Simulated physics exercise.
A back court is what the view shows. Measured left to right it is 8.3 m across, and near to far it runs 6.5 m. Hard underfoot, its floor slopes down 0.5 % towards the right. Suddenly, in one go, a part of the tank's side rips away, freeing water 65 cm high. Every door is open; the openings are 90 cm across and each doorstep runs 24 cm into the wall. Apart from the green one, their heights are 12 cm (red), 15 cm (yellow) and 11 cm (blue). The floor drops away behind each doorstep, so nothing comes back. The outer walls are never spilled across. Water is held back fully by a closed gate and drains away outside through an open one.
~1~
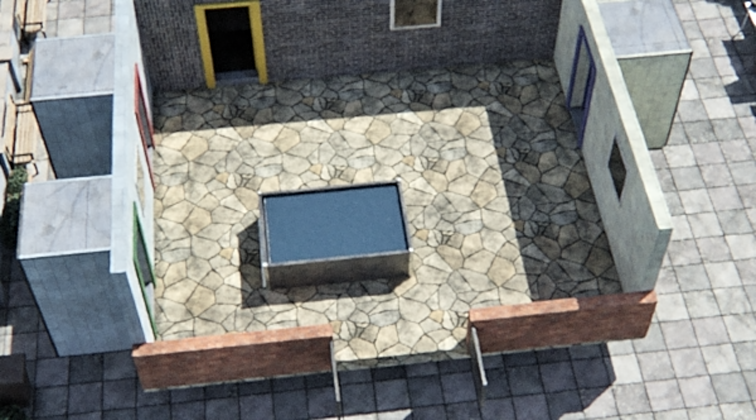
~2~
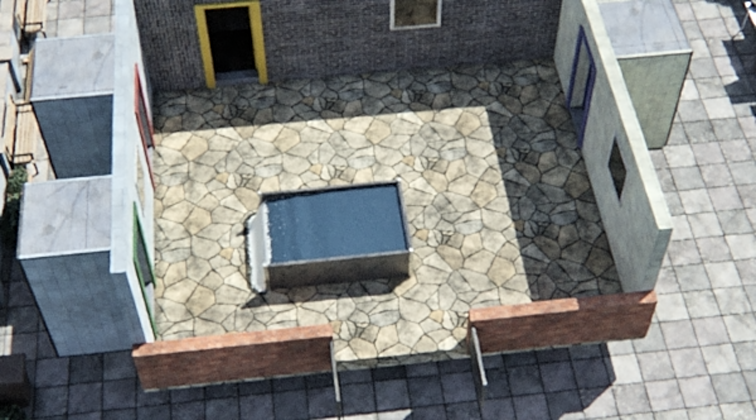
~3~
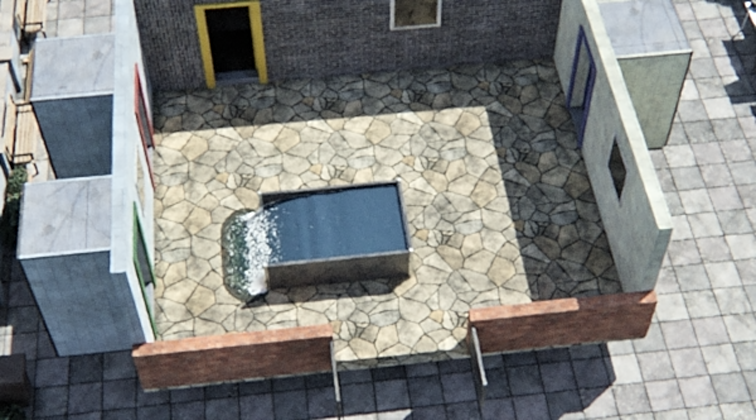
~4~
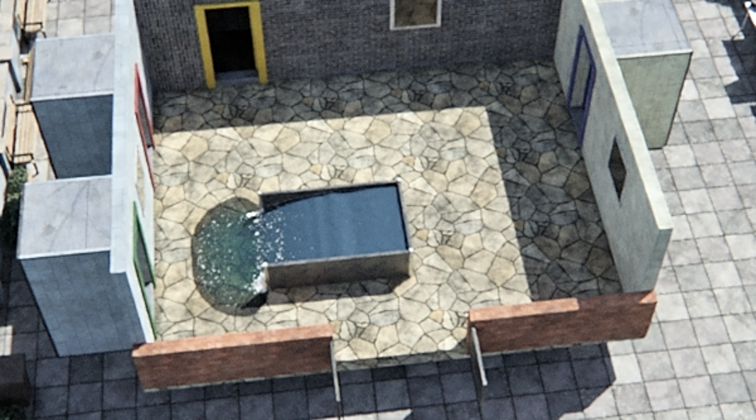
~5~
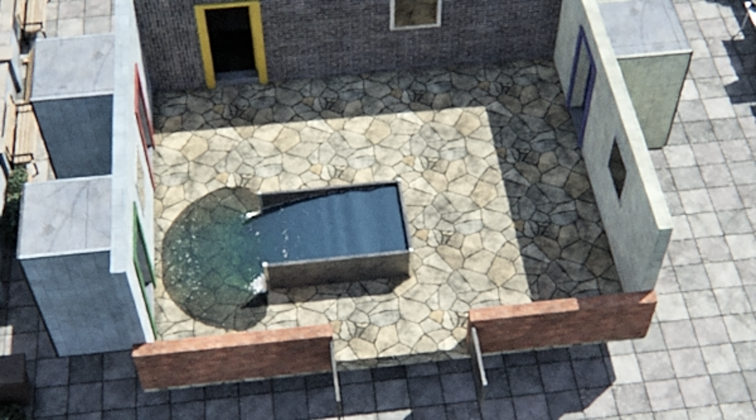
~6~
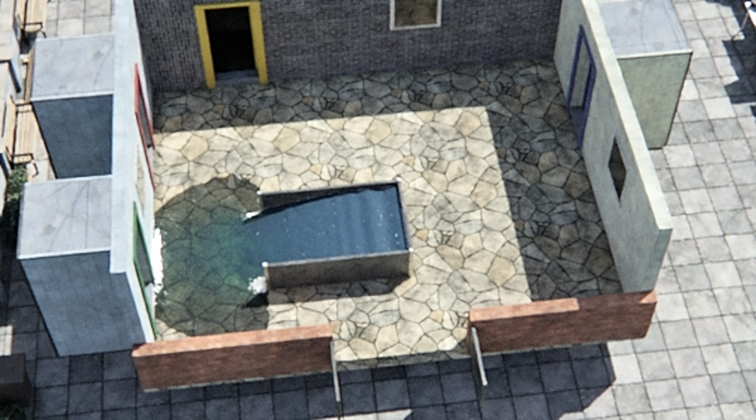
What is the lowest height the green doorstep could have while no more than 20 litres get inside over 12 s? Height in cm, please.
26 cm.
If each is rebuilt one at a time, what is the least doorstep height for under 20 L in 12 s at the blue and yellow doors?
You'd want about 7.0 centimetres at blue and about 11.0 centimetres at yellow.
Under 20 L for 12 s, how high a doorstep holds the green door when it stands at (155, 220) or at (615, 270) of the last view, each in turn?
Minimums: About 26 cm and 9.5 cm.
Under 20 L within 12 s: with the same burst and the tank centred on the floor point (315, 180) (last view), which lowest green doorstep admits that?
Then it needs to be around 7.0 cm high.
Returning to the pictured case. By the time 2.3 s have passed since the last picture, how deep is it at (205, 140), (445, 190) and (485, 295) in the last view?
About 6, 0 and 0 cm respectively.
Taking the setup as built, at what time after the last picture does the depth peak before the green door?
Near 1.4 seconds.
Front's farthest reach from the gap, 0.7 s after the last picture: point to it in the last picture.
At about (154, 152).
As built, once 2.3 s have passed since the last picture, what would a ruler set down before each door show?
Lab note, depth in cm: Red 13; green 27; yellow 12; blue 0.
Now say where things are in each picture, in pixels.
The tank at (334, 224) is whole and still, 65 cm deep; the green door at (145, 277) is dry, in the first frame.
The front is at (253, 288), 0.3 m from the gap at (266, 245); 0.4 m2 of floor is wet, 65 cm left at the back, in the second frame.
The gap is at (266, 246), the front 0.7 m out at (230, 287); the back of the tank holds 65 cm, in the third frame.
The gap is at (266, 247), the front 1.3 m out at (199, 282); the back of the tank holds 65 cm, in the fourth frame.
The gap is at (266, 247), the front 1.8 m out at (168, 285); the back of the tank holds 65 cm, in the fifth frame.
Water pours out at (266, 247) and has run 2.1 m, to (154, 217); about 7 cm deep outside, 62 cm at the back; water is at the green door at (145, 277), in the sixth frame.
Then, 0.7 s after the last picture water covers 15 % of the floor, deepest (40 cm) near (165, 263); 29 cm at the green door, 3 litres in over its 24 cm doorstep.
Then, 2.3 s after the last picture water covers 30 % of the floor, deepest (36 cm) near (156, 367); 27 cm at the green door, 27 litres in over its 24 cm doorstep.
Then, 11.3 s after the last picture water covers 95 % of the floor, deepest (11 cm) near (495, 69); 3 cm at the green door, 31 litres in over its 24 cm doorstep.
At the green door as built, the water peaked near 32 cm, 1.3 s after the last picture.
Run again over the same 12 s with other heights there, 45 litres in over 22.5 cm, 3 litres over 30.5 cm. The limit of 20 litres is kept from about 26 cm up.
